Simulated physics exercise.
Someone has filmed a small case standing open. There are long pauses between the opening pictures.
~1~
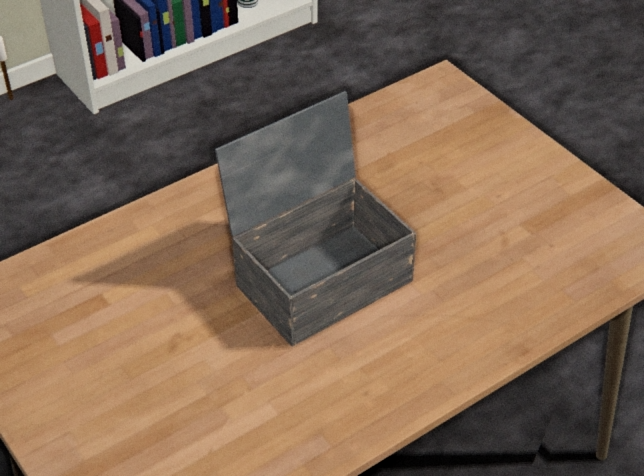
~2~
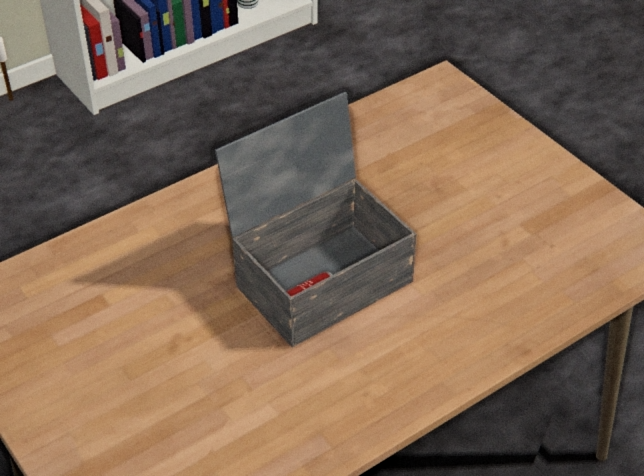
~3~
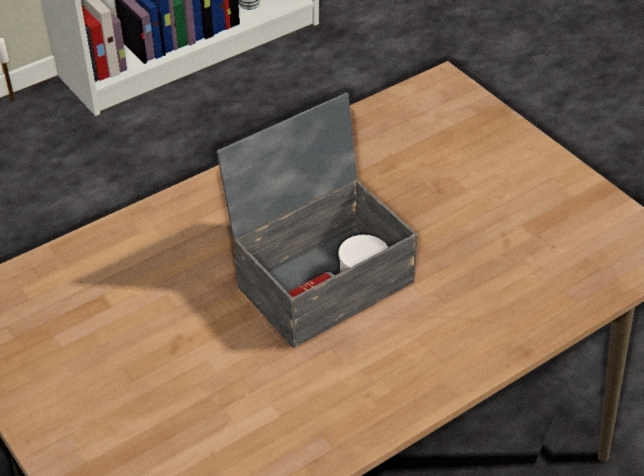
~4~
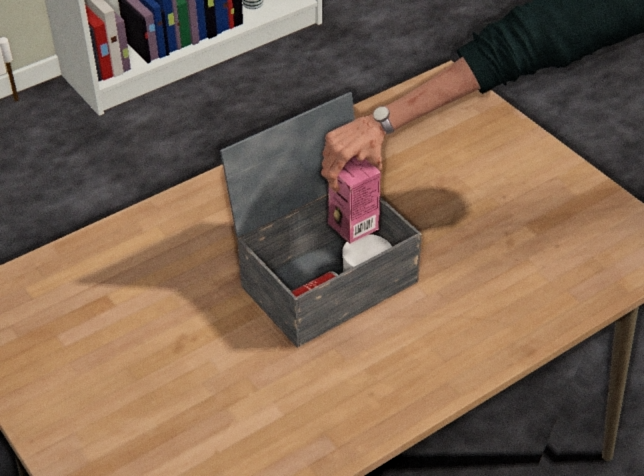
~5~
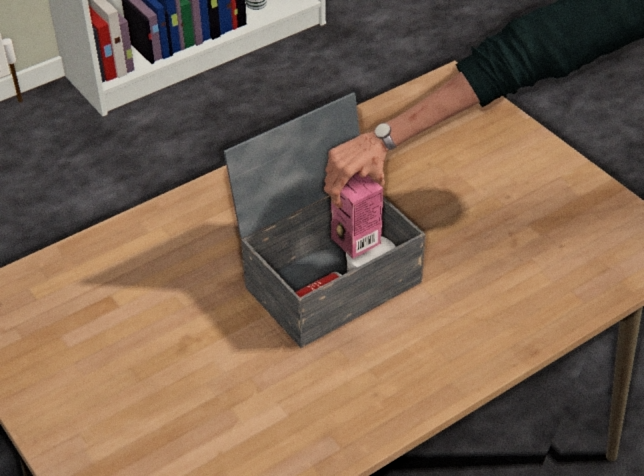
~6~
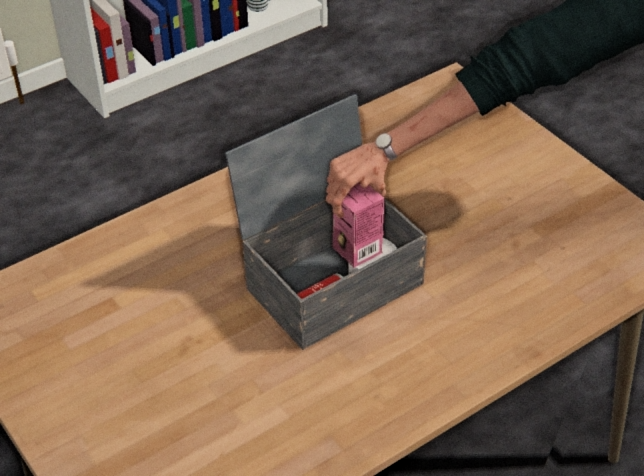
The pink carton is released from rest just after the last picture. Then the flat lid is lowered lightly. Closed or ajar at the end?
It will not close.
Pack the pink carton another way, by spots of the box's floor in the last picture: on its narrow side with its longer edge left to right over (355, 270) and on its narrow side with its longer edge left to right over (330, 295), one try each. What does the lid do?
In the first case it shuts flat; in the second case it closes.
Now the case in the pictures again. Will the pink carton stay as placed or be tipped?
The pink carton stays as placed.
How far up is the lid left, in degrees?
Some 45° above the rim.
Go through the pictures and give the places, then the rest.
In the first frame, the last thing is not in view yet.
In the second frame, the last thing is not in view yet.
In the third frame, the last thing is not in view yet.
The fourth frame shows still above its spot; pink carton (354, 198).
The fifth frame shows still above its spot; pink carton (357, 214).
The sixth frame shows in place under the hand; pink carton (358, 224).
Then, 1.10 s later than the last frame, lid starting down.
Then, 1.60 s later than the last frame, lid 57° above the rim.
Then, 2.40 s later than the last frame, lid 49° above the rim.
Then, 4.30 s later than the last frame, lid 46° above the rim; pink carton moved a little near (363, 229).
When it is over, lid 46° above the rim; all 3 as before. End places, in pixels of the last picture, pink carton near (364, 230).
